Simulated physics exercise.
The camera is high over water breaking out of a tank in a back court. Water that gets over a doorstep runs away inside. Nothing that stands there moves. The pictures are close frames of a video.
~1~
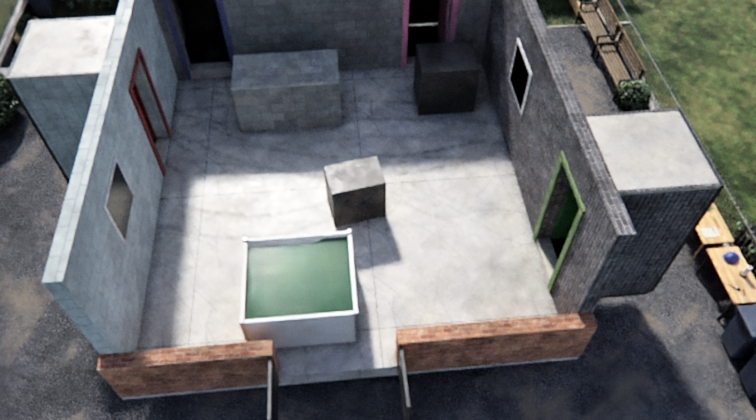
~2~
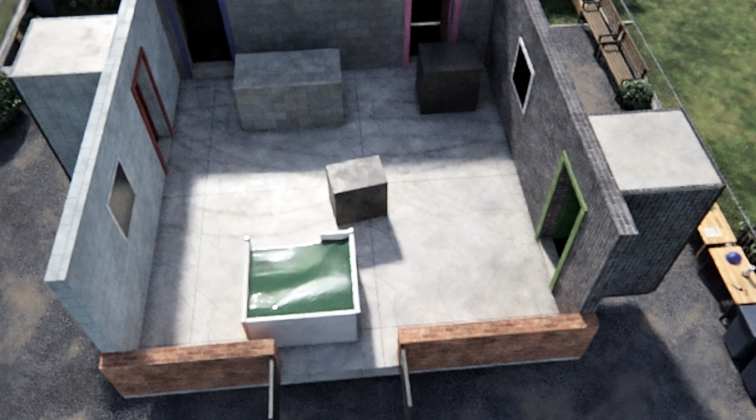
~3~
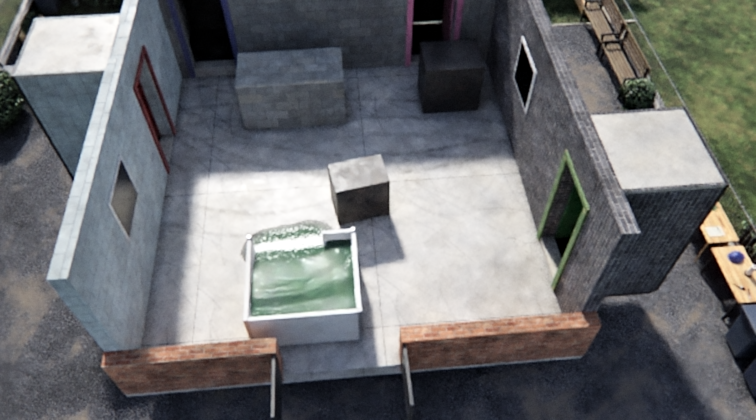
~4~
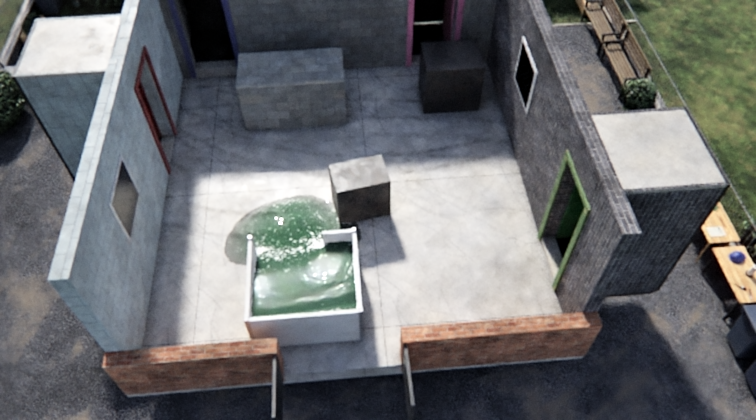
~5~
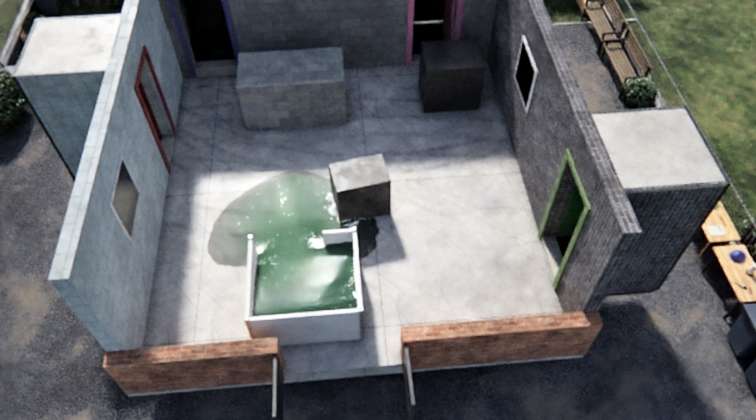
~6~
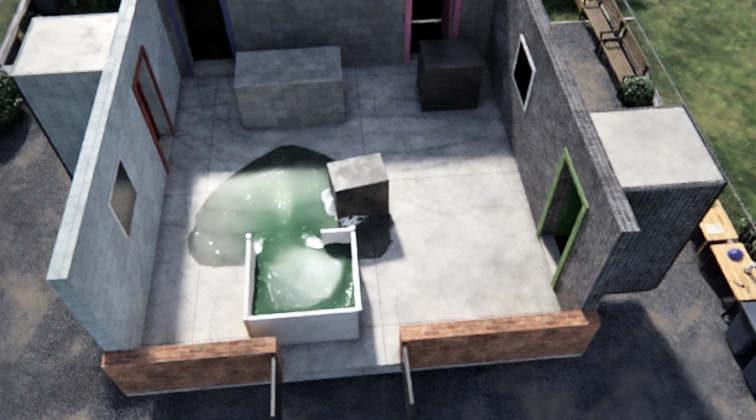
In the video, seen from above, a white tank of green water stands still in a walled court, then water pours out through a gap on its far side and spreads across the pale floor, reaching around a gray block.
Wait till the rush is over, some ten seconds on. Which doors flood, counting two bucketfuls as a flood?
One by one: The red door lets in a lot; the green door admits no more than that; the pink door admits no more than that; the blue door admits no more than that.
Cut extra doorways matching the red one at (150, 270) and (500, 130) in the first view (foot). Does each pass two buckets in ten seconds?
One after the other: Stays under, passes that mark.
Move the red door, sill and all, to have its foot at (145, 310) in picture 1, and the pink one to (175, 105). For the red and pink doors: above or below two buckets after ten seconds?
Then: The red one is under; the pink one passes that mark.
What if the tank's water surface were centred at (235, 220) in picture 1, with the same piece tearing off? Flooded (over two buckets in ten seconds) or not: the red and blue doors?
Then: The red door floods, the blue door is over.
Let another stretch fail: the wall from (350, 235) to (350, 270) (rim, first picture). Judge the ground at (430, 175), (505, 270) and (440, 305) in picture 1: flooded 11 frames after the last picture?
As listed: Covered, awash, flooded.
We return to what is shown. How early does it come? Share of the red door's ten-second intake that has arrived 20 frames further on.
About 40 per cent.
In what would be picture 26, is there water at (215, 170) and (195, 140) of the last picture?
One after the other: Covered, wet.
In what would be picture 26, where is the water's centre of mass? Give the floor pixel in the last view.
Around (290, 177).
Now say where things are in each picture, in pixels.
In the first picture, the tank at (299, 277) is whole and still.
In the second picture, water pours out on the tank's far side and has run to a hidden place.
In the third picture, the front is at (322, 227), out from the gap on the tank's far side.
In the fourth picture, the front is at (312, 199), out from the gap on the tank's far side.
In the fifth picture, the front is at (305, 175), out from the gap on the tank's far side.
In the sixth picture, water pours out on the tank's far side and has run to (282, 150).
A moment on, water covers 30 % of the floor; the red door not reached, the green door not reached, the pink door not reached, the blue door not reached.
Next, water covers 35 % of the floor; the red door under two buckets in, the green door not reached, the pink door not reached, the blue door wet at the sill, nothing in.
Then, water covers 55 % of the floor; the red door over two buckets in, the green door wet at the sill, nothing in, the pink door wet at the sill, nothing in, the blue door under two buckets in.
Later, water covers 75 % of the floor; the red door far over two buckets in, the green door wet at the sill, nothing in, the pink door wet at the sill, nothing in, the blue door under two buckets in.
In the end, water covers 95 % of the floor; the red door far over two buckets in, the green door wet at the sill, nothing in, the pink door under two buckets in, the blue door under two buckets in.
